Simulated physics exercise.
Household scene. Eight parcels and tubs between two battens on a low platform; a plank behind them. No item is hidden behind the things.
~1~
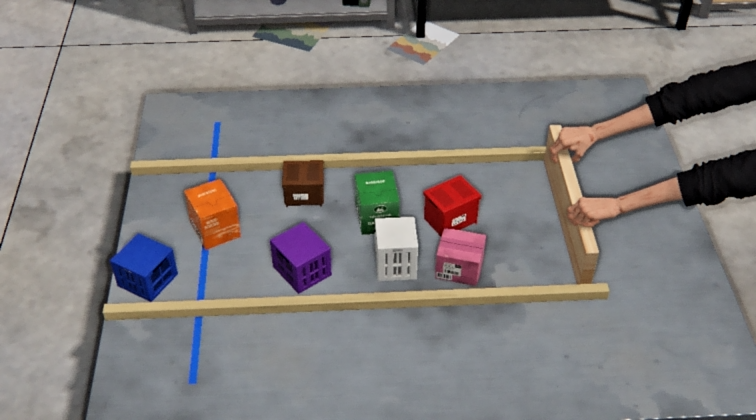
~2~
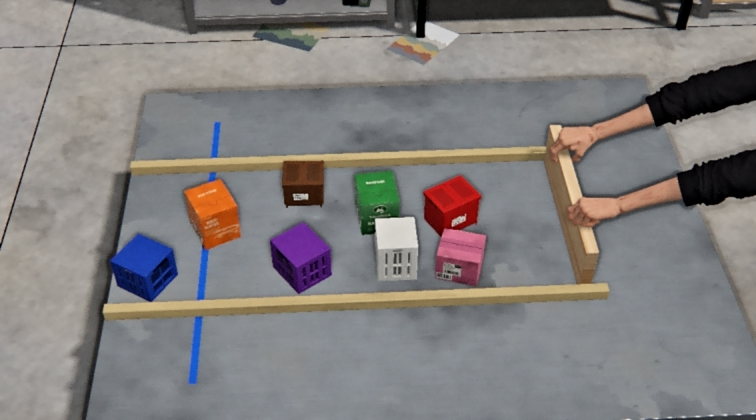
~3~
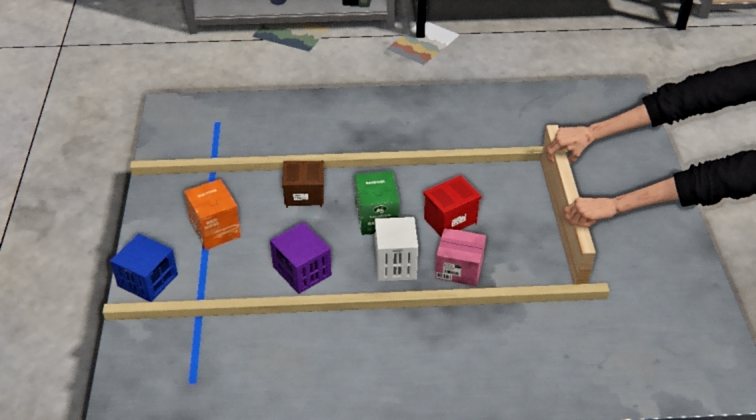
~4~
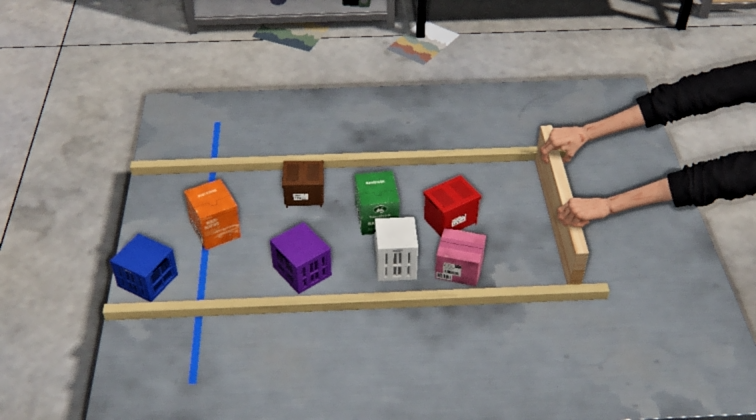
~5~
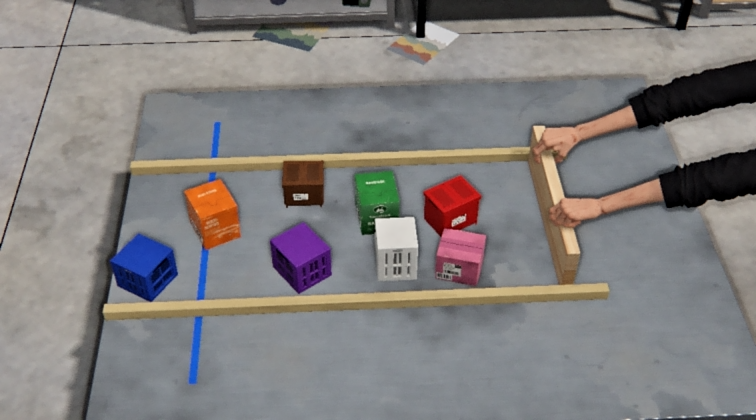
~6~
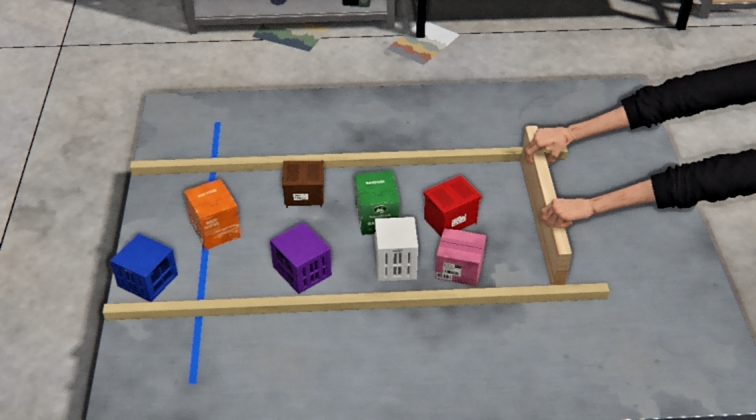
Two hands slid a wooden plank a short way left between two long wooden strips, toward a group of colorful boxes and crates, which all stayed still near and around the blue tape line.
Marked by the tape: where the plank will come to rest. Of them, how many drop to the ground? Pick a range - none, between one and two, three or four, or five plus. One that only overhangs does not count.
Range: Three or four.
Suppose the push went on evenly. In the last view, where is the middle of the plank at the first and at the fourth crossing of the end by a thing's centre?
It sits around (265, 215) and after that around (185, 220).
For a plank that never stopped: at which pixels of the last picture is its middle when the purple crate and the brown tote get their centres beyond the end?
Approx. (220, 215) for the first, approx. (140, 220) for the second.
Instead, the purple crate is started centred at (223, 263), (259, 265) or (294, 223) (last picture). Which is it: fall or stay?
Going through the three places, it drops down; drops down; drops down.
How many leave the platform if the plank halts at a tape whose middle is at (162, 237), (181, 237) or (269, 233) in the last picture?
5, 4, 0.
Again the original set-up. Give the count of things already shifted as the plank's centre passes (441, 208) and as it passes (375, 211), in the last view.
The first count is 4, and then it's 6.
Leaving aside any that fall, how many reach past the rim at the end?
The answer comes to 0.
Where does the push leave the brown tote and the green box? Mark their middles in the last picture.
First object about (193, 176); second object about (140, 210).
Soon after, none off yet; blue crate at rest near (145, 268); orange box at rest near (213, 214); purple crate moving near (296, 258).
In the end, the number that fall off is three or four; gone, purple crate, orange box and blue crate.
